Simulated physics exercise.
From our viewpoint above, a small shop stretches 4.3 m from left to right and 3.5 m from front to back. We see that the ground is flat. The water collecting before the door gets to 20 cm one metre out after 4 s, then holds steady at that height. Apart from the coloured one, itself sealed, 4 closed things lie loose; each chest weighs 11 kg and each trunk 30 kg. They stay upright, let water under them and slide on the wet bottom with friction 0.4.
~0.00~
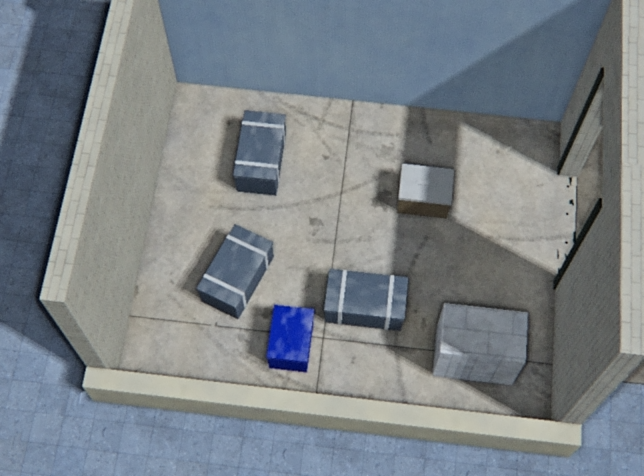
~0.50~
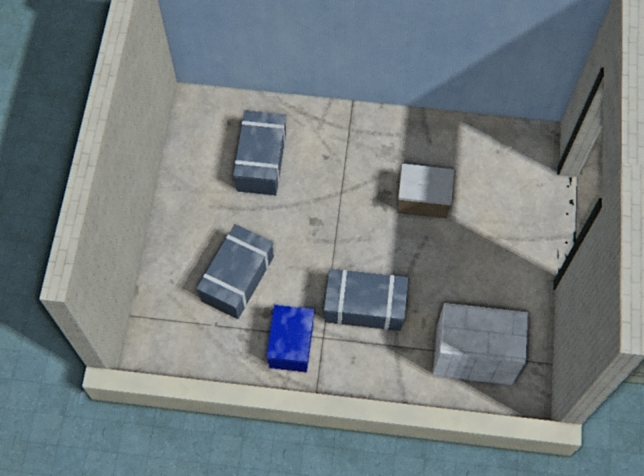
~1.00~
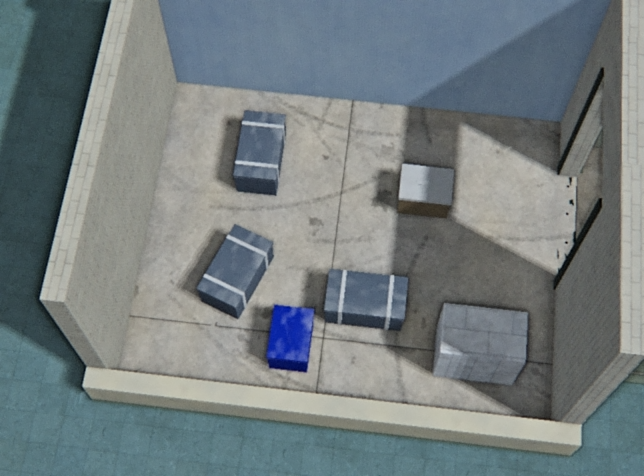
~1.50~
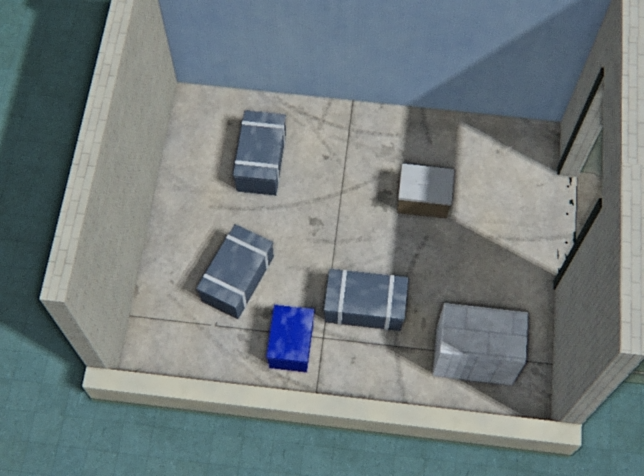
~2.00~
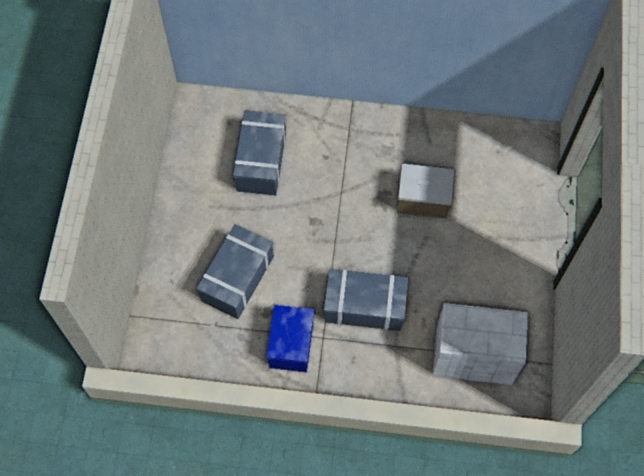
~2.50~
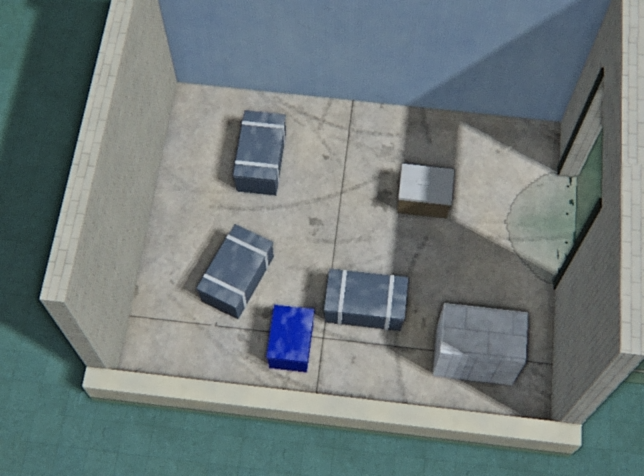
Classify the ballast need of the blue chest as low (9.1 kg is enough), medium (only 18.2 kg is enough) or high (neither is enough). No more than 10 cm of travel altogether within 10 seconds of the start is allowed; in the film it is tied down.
Medium.
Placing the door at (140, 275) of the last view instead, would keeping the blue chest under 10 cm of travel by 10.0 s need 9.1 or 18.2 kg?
Result: Neither option suffices.
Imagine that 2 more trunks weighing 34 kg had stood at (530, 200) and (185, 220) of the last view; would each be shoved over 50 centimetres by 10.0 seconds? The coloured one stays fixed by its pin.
Beyond, below.
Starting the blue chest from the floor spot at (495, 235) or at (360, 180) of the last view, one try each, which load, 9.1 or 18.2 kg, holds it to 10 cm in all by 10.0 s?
Taking them in turn, neither mass keeps it, and neither mass keeps it.
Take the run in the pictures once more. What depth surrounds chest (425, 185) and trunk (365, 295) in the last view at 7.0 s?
First about 8 cm, second about 5 cm.
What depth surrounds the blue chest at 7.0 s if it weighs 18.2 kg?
Something like 3 centimetres.
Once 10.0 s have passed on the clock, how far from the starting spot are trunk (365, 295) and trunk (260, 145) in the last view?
They've ended up 0 cm and 60 cm away, in that order.
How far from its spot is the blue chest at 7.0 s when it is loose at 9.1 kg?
0 cm.
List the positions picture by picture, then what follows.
The blue chest at (290, 333), on the bottom; 0.0 m2 under water; 0 of 5 have shifted, in the first frame.
The blue chest at (290, 333), on the bottom; water covers 0.0 m2; 0 of 5 have shifted, in the second frame.
The blue chest at (290, 333) rests on the ground; 0.0 m2 under water; 0 of 5 have shifted, in the third frame.
The blue chest at (290, 333) rests on the ground; 0.0 m2 under water; 0 of 5 have shifted, in the fourth frame.
The blue chest at (290, 333) rests on the ground; 0.0 m2 under water; 0 of 5 have shifted, in the fifth frame.
The blue chest at (290, 333), on the bottom; 0.5 m2 under water; 0 of 5 have shifted, in the sixth frame.
After 3.5 s the blue chest would be 0 cm from its start with 9.1 kg and 0 cm from its start with 18.2 kg; 0 cm of water round it then.
After 4.5 s the blue chest would be 0 cm from its start with 9.1 kg and 0 cm from its start with 18.2 kg; 0 cm of water round it then.
After 7.0 s the blue chest would be 0 cm from its start with 9.1 kg and 0 cm from its start with 18.2 kg; 3 cm of water round it then.
After 10.0 s the blue chest would be 17 cm from its start with 9.1 kg and 2 cm from its start with 18.2 kg; 8 cm of water round it then.
